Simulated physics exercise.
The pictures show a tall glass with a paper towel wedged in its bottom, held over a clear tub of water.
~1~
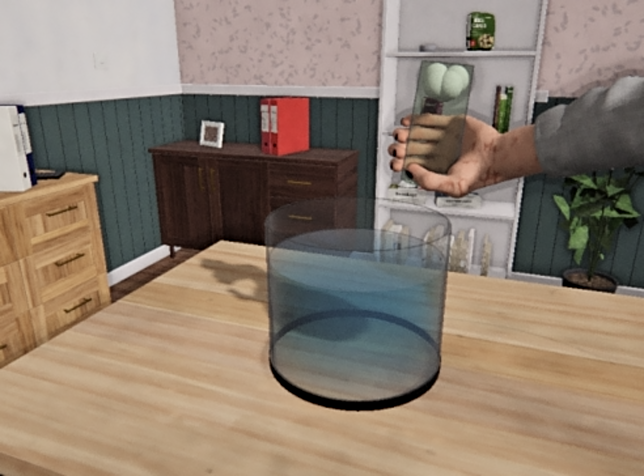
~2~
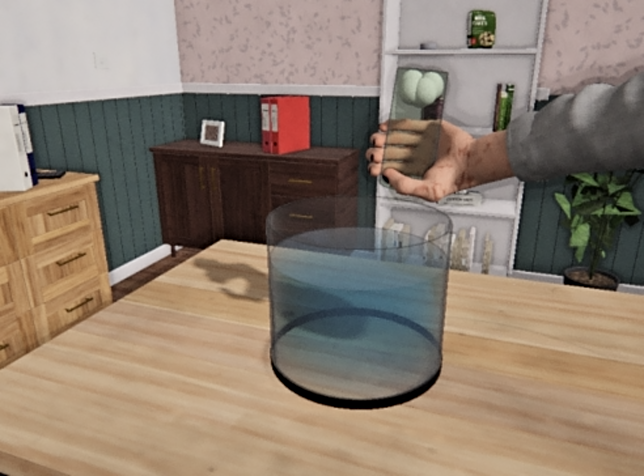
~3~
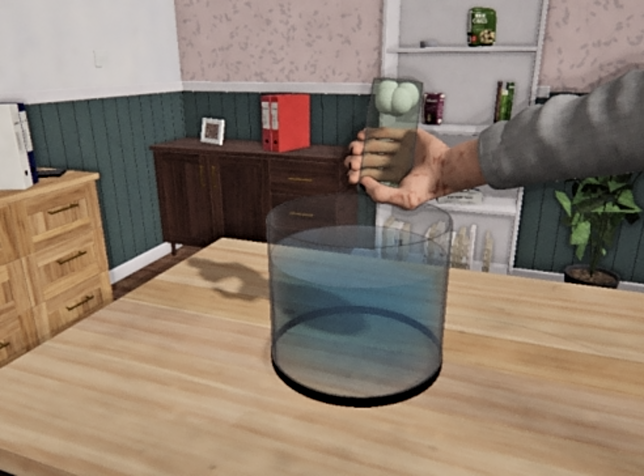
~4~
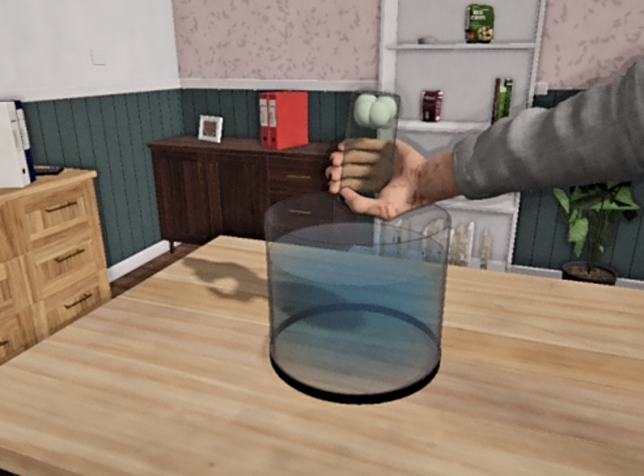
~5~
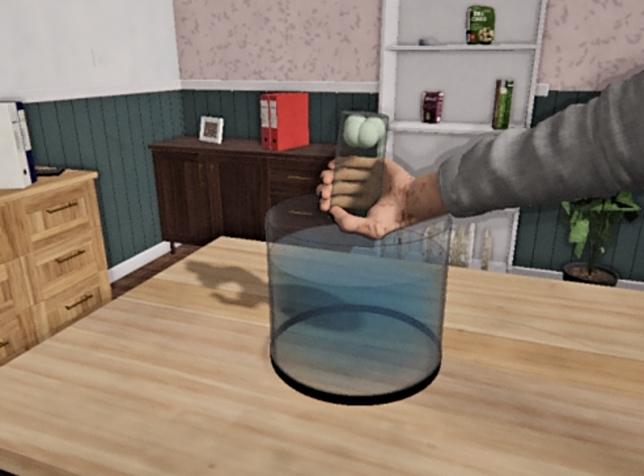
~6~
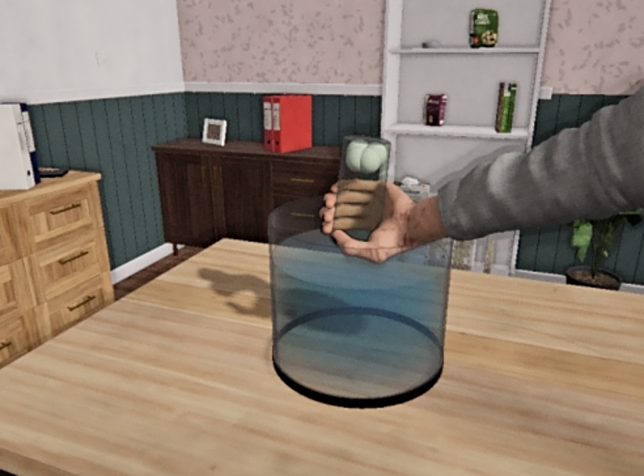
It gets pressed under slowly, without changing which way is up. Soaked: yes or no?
No, not soaked.
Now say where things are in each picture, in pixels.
Tall glass (437, 127) mouth down; above the clear tub, in the first picture.
Tall glass (413, 132) mouth down; paper towel (420, 87); coming down, in the second picture.
Tall glass (390, 141) mouth down; lower, in the third picture.
Tall glass (369, 152) mouth down; paper towel (374, 110); lower still, in the fourth picture.
Tall glass (359, 171) mouth down; close to the surface, in the fifth picture.
Tall glass (361, 195) mouth down; paper towel (366, 156); just over the surface, in the sixth picture.
A moment on, the tall glass enters the water.
Further on, air is trapped inside and holds the level down.
When it is over, the tall glass is under, still full of air, and the paper towel is dry.
